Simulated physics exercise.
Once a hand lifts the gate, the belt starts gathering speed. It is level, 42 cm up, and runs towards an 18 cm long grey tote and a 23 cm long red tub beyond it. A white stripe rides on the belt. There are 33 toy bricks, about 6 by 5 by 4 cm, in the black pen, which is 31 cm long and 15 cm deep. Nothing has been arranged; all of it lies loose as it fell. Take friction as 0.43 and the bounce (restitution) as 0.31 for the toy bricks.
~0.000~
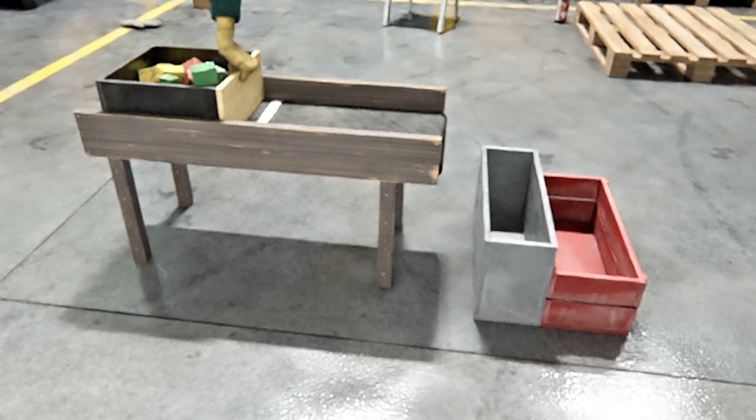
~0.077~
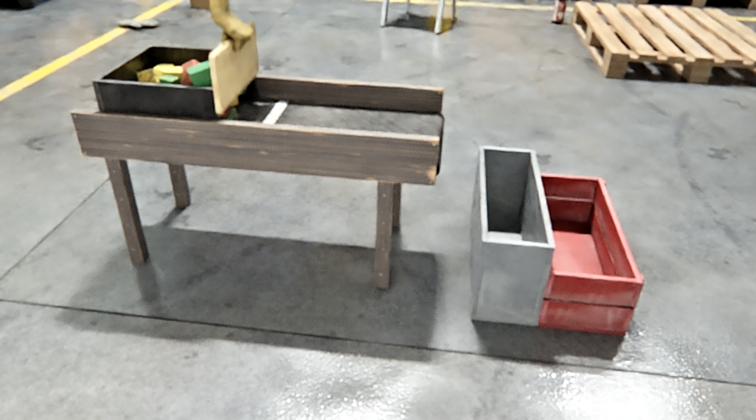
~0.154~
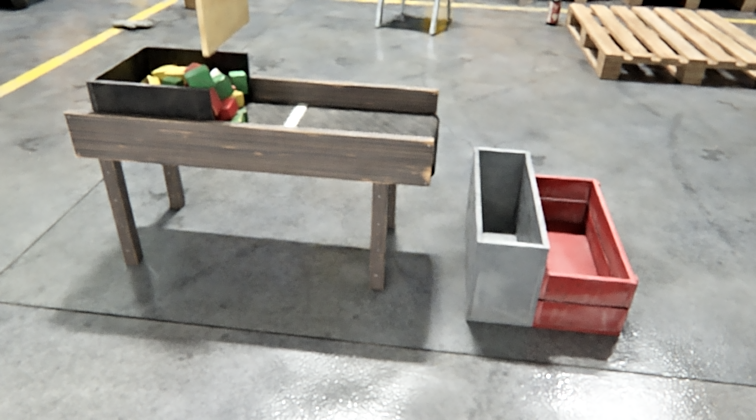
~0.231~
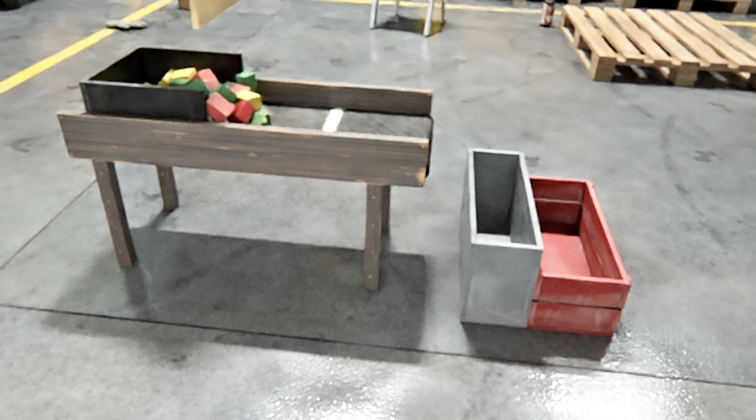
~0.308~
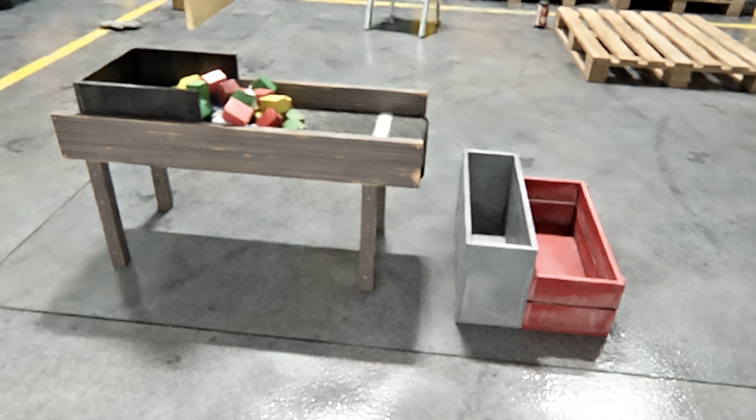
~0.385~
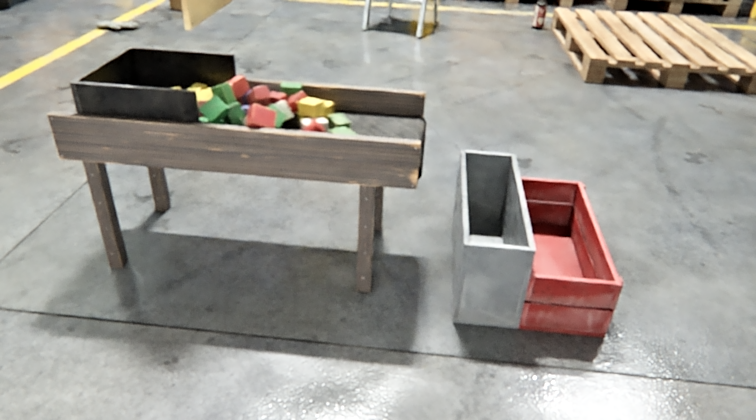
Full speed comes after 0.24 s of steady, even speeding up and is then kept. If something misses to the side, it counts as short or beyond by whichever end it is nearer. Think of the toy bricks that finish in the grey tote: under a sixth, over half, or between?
Into the grey tote go a minor share below a sixth of them.
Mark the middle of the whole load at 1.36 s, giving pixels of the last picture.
I'd place it about (556, 256) in the last view.
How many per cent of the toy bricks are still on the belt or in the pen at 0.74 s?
About 20 %.
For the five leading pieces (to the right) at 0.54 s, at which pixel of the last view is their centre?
I'd say near (441, 136).
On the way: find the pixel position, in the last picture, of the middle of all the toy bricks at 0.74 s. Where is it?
Around (494, 149).
After 0.54 s, 29 on the belt and 4 in the air.
After 0.74 s, 2 in the red tub, 6 on the belt and 25 in the air.
After 1.01 s, 28 in the red tub, 1 on the ground beyond the red tub and 4 in the air.
When it is over (at 1.36 s), 30 in the red tub and 3 on the ground beyond the red tub. Asked share, 0 of 33, 0 per cent.
